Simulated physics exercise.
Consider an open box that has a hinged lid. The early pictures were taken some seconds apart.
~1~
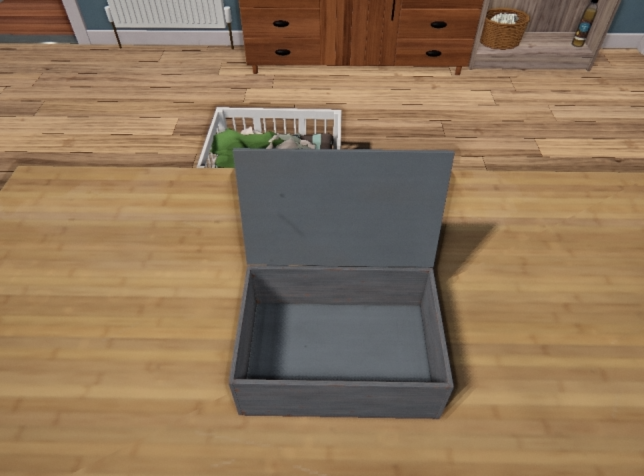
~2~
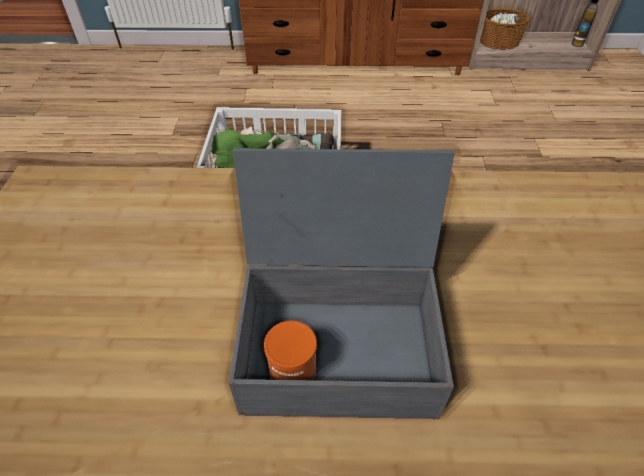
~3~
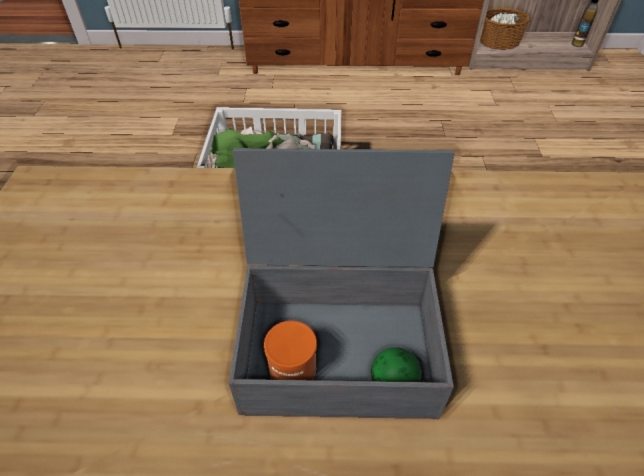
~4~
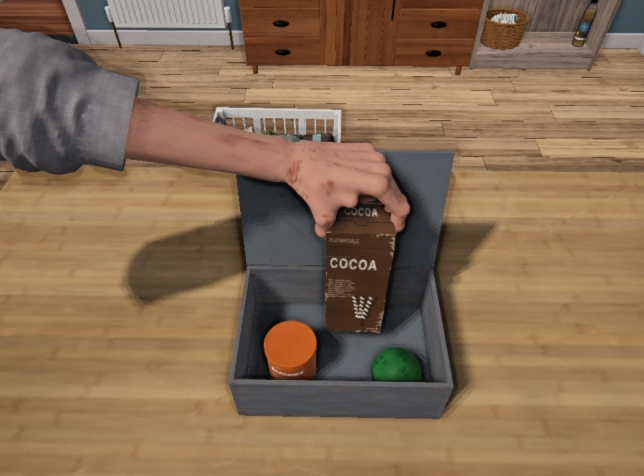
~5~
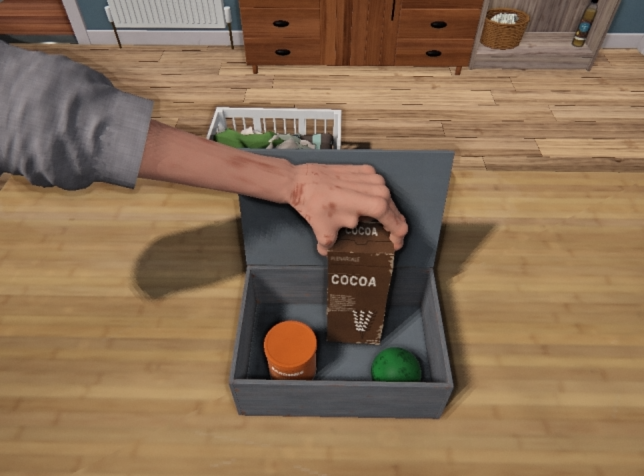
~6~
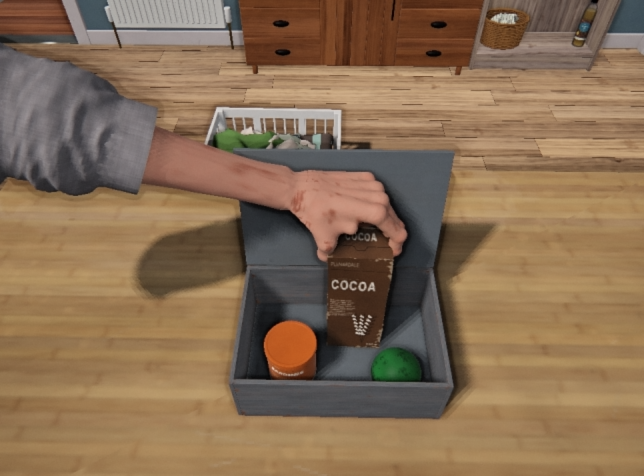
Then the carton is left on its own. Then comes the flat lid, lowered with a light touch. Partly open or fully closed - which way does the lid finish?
Partly open.
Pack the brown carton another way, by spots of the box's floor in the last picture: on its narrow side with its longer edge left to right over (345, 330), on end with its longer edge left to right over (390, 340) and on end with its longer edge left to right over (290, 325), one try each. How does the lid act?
Attempt one, it settles down; attempt two, it is left gaping; attempt three, it is left gaping.
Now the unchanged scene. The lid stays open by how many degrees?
Near 20° up from the rim.
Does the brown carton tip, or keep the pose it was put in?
By the end it has leaned over.
Then, 1.60 s later than the last frame, lid 62° above the rim; brown carton tilted by 10° near (356, 302).
Then, 1.90 s later than the last frame, lid 25° above the rim; brown carton tilted by 53° near (357, 347).
When it is over, lid 19° above the rim; lying over in the box, brown carton; the other 2 as before. End places, in pixels of the last picture, brown carton near (360, 338).
